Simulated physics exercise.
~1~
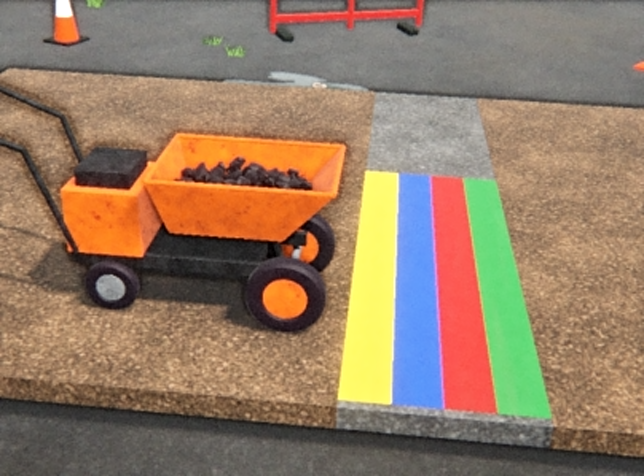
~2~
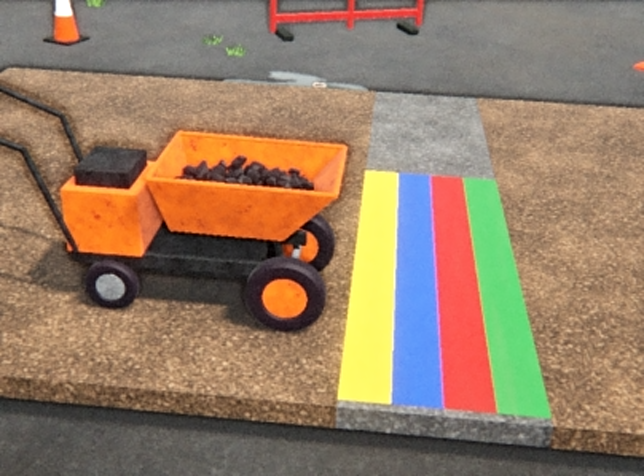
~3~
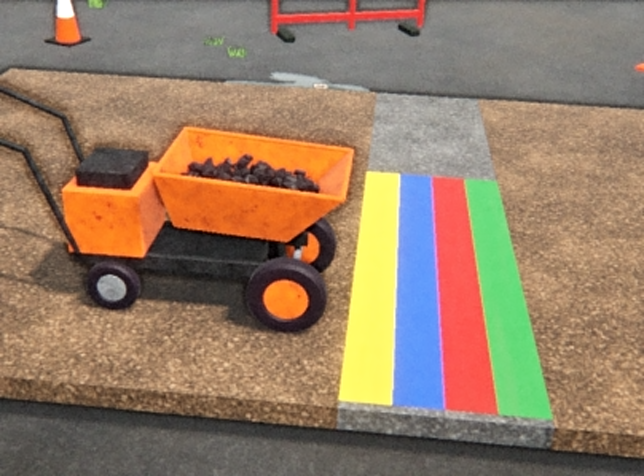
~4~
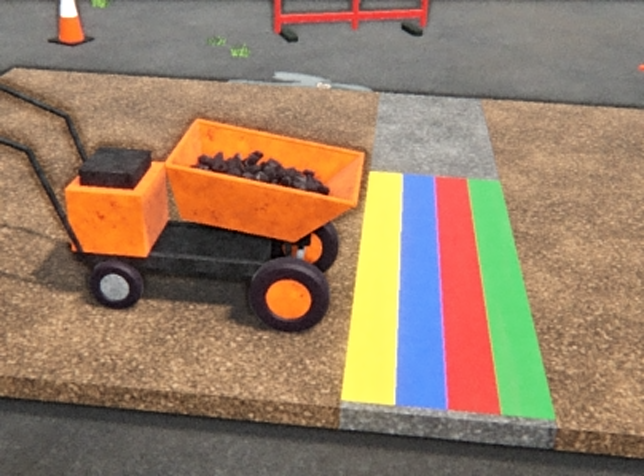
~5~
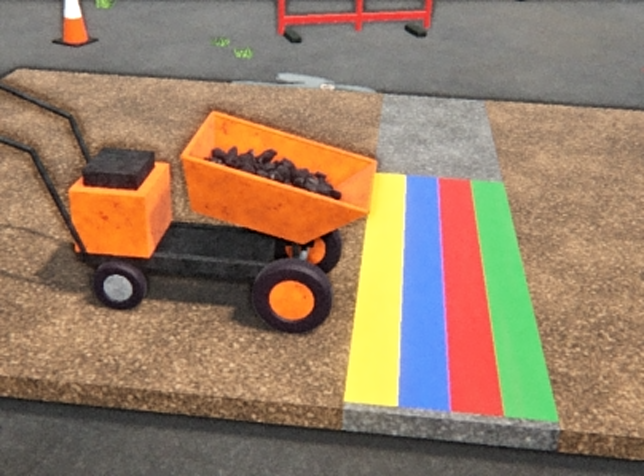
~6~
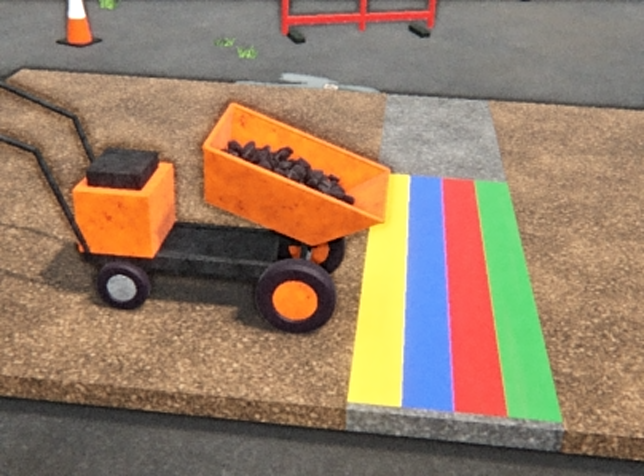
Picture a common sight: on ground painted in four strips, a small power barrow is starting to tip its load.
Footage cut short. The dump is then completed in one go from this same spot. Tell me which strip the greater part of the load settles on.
The greater part settles on the red strip.
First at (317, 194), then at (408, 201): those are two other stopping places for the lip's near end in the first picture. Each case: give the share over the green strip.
Position 1: Near 10 %; position 2: Near 40 %.
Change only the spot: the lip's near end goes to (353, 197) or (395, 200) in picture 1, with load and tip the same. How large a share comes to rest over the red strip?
Result: Try 1 = 40 %, try 2 = 20 %.
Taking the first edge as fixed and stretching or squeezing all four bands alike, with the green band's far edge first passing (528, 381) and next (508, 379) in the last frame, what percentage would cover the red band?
Close to 40 percent, and close to 40 percent.
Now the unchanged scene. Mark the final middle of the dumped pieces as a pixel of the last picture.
The centre comes to rest near (466, 312).
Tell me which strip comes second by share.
Second comes the blue strip.
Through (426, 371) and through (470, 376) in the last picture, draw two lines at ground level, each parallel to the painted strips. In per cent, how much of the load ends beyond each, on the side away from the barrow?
Around 80 per cent for the first, and 40 per cent for the second.
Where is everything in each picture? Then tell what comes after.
The first picture shows lip of the skip near (333, 196), level; top of the load near (242, 186), lumps of coal; yellow strip near (368, 361); blue strip near (417, 365); red strip near (467, 369); green strip near (517, 374).
The second picture shows lip of the skip near (335, 196), level; top of the load near (238, 175).
The third picture shows lip of the skip near (342, 200), tipped barely; top of the load near (244, 174).
The fourth picture shows lip of the skip near (354, 204), tipped a little; top of the load near (235, 166).
The fifth picture shows lip of the skip near (368, 212), tipped a little; top of the load near (248, 173).
The sixth picture shows lip of the skip near (383, 222), tipped clearly; top of the load near (245, 161); yellow strip near (378, 363); blue strip near (427, 368); red strip near (477, 372); green strip near (527, 377).
Shortly afterwards, skip tipped steeply; the whole lot in the skip.
Next, skip tipped right over; the bulk in the skip; near a quarter over the blue strip; a little over the red strip.
Some moments later, skip tipped right over; near a quarter in the skip; near a quarter over the blue strip; near a third over the red strip; a little over the green strip; a little off the paint.
In the end, skip tipped right over; near a quarter in the skip; none at all over the yellow strip; near a quarter over the blue strip; near a third over the red strip; a little over the green strip; a little off the paint.
